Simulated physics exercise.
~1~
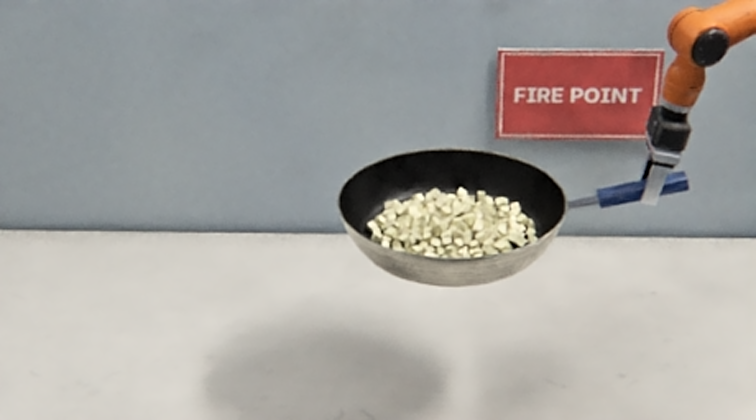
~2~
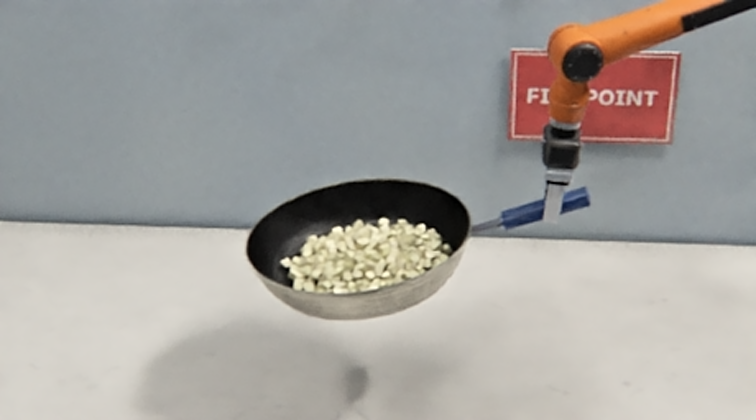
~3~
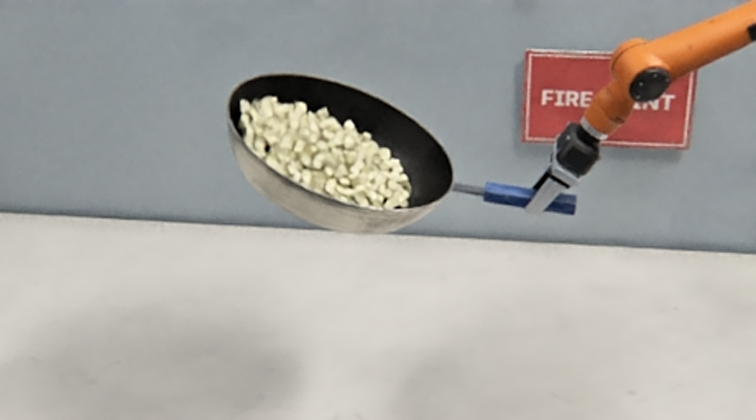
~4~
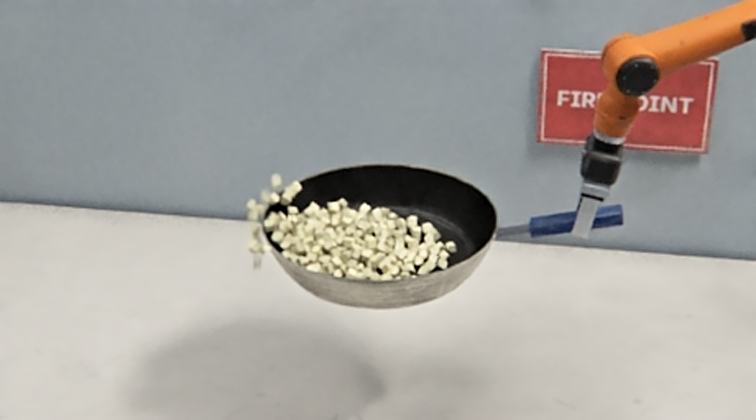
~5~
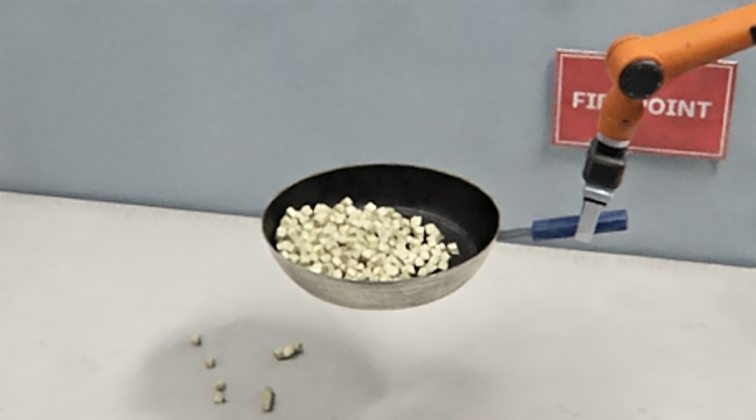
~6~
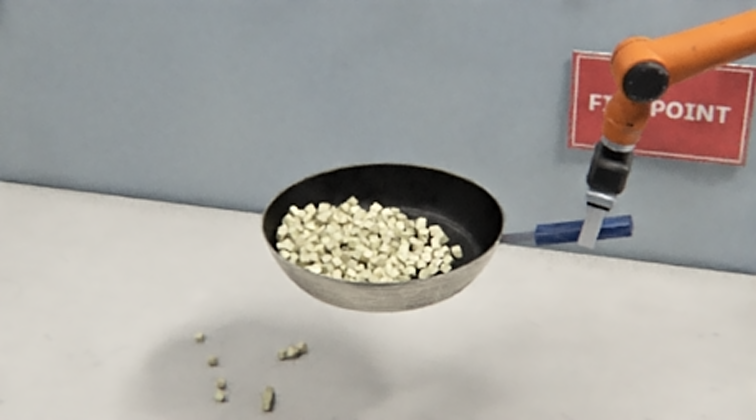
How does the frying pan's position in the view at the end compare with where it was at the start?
At the end the frying pan is further to the left and slightly lower in the view than it was at the start.
